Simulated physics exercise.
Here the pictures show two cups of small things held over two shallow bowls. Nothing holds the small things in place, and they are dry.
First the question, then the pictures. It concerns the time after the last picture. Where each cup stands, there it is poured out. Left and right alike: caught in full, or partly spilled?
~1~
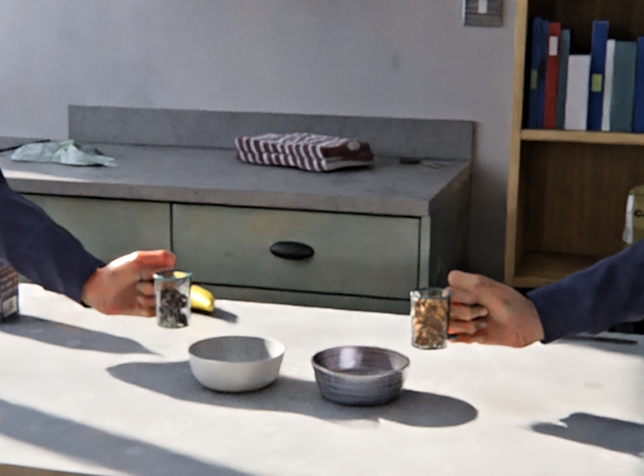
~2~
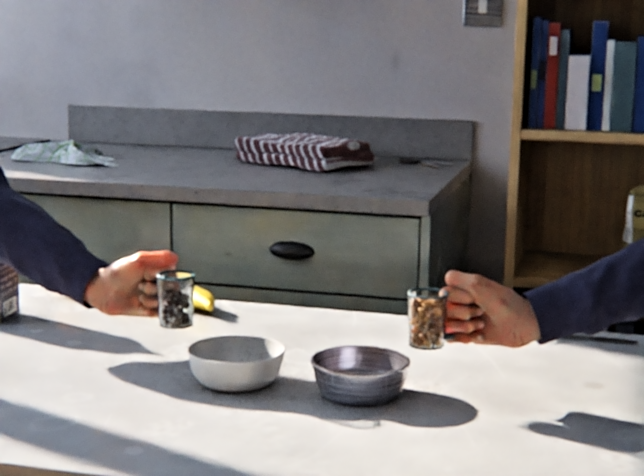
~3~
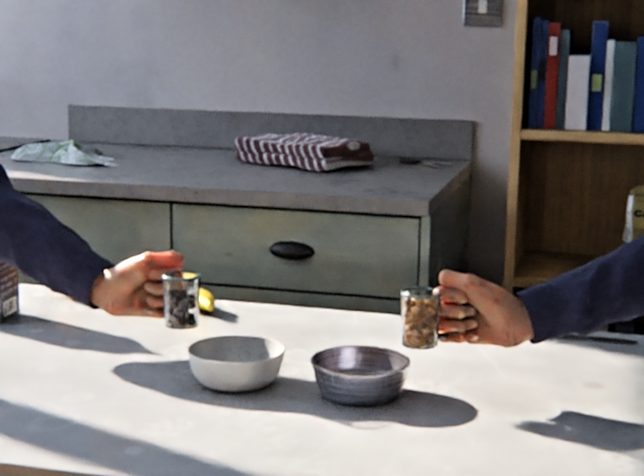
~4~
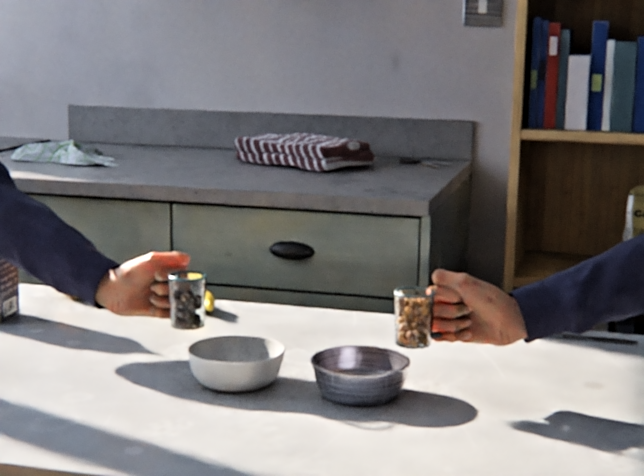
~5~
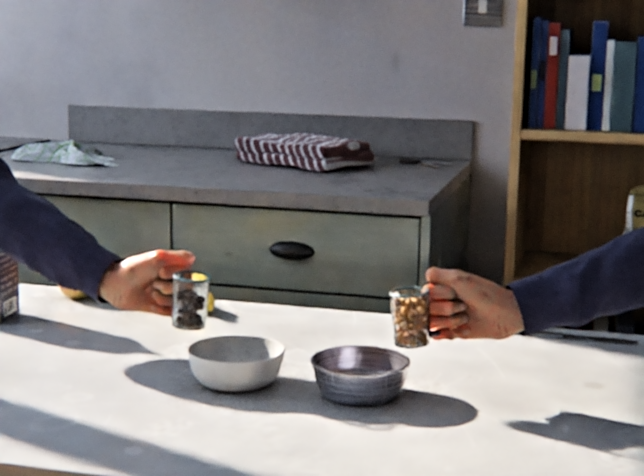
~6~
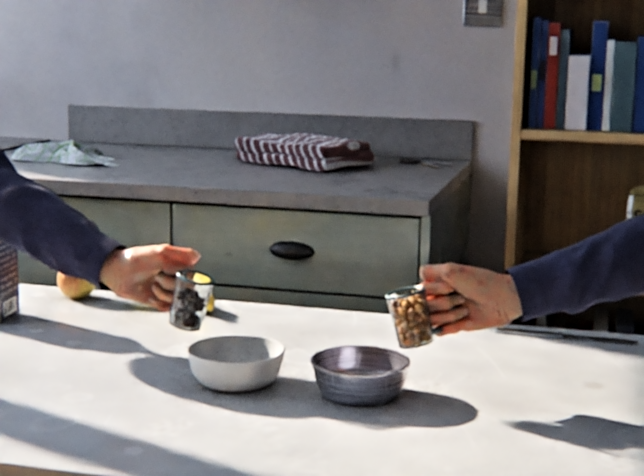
One by one: Left dish: It is likely to finish complete with every piece, right dish: It is likely to finish complete with every piece.
Then, 0.27 s later than the last frame, left, every one still in the cup; right, every one still in the cup.
Then, 0.60 s later than the last frame, left, every one still in the cup; right, every one still in the cup.
Then, 0.97 s later than the last frame, left, roughly two thirds still in the cup, roughly a quarter in the dish, about a tenth in the air; right, the larger part still in the cup, about a tenth in the dish, about a tenth in the air.
When it is over, left, every one in the dish, not one outside the dish; right, every one in the dish, not one outside the dish.
